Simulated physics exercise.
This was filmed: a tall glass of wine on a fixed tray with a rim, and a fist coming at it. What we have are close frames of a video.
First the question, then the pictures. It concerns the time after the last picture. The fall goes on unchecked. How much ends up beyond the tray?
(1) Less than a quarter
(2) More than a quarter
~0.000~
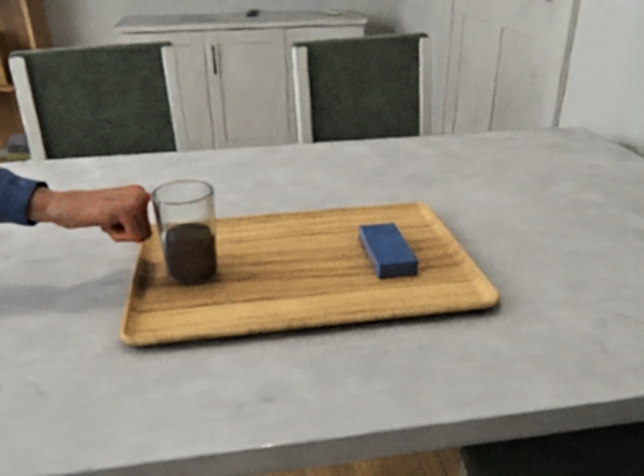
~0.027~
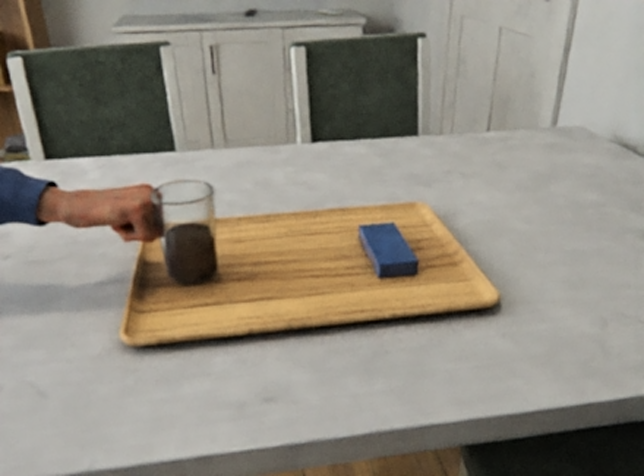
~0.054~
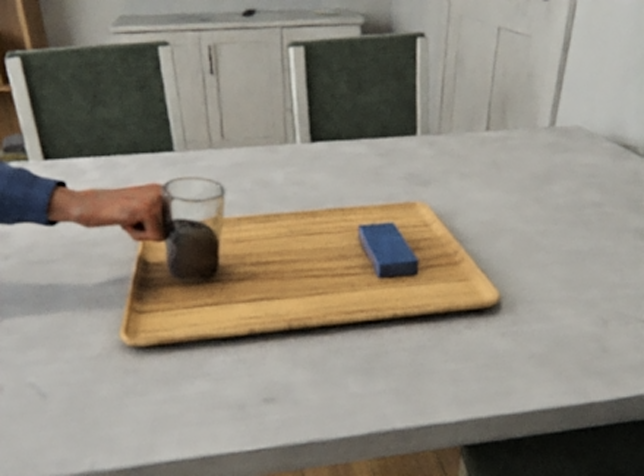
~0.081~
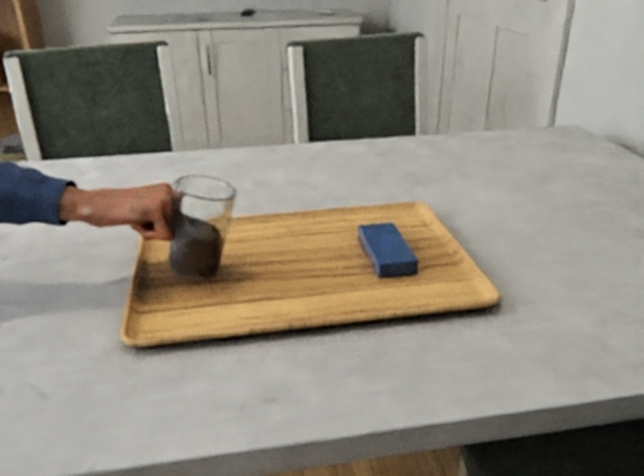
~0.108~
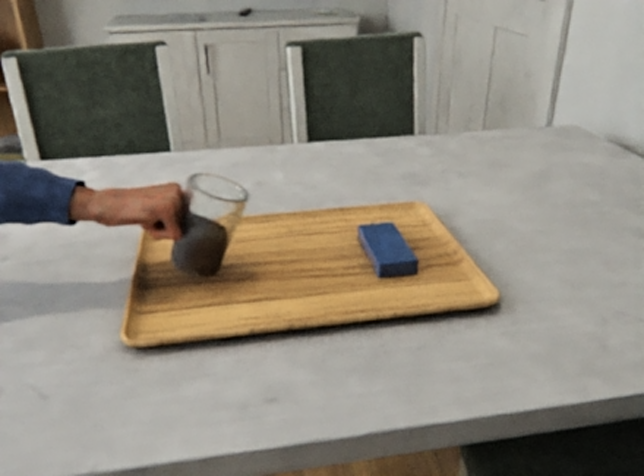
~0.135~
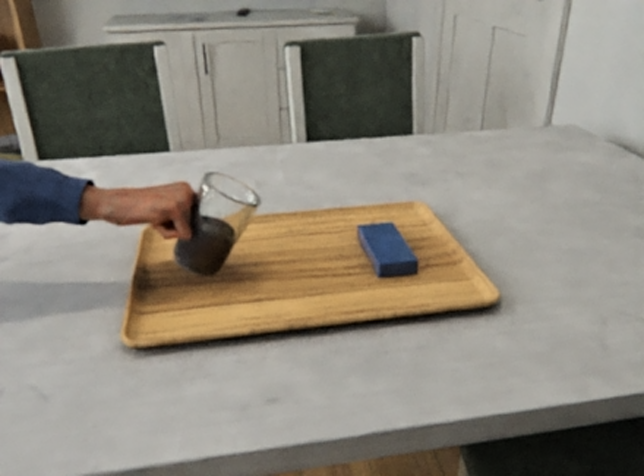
Answer: 1.
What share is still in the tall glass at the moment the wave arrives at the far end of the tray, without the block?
Around 40 percent.
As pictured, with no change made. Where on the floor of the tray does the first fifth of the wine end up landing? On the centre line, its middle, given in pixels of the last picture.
Roughly the pixel (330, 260) on the tray.
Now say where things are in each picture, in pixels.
Tilt 0°; right rim (212, 191); surface from (163, 232) to (212, 228); the tray's far rim is at (458, 245); a block is fixed to the tray further along, in the first frame.
Tilt 0°; right rim (212, 191); surface from (163, 232) to (212, 228), in the second frame.
Tilt 7°; right rim (223, 191); surface from (168, 220) to (215, 228), in the third frame.
Tilt 14°; right rim (235, 193); surface from (175, 208) to (223, 231), in the fourth frame.
Tilt 22°; right rim (247, 196); surface from (183, 216) to (228, 228), in the fifth frame.
Tilt 30°; right rim (258, 201); surface from (186, 225) to (236, 226), in the sixth frame.
A moment on, the tall glass lies on its side and 100 per cent is in the glass, 0 on the tray and 0 above or beyond its rim.
Next, the tall glass lies on its side and 58 per cent is in the glass, 27 on the tray and 15 above or beyond its rim.
Then the tall glass lies on its side and 30 per cent is in the glass, 43 on the tray and 27 above or beyond its rim.
Later the tall glass lies on its side and 17 per cent is in the glass, 69 on the tray and 14 above or beyond its rim.
Finally, 88 per cent is held by tray and glass, 12 is off the tray.
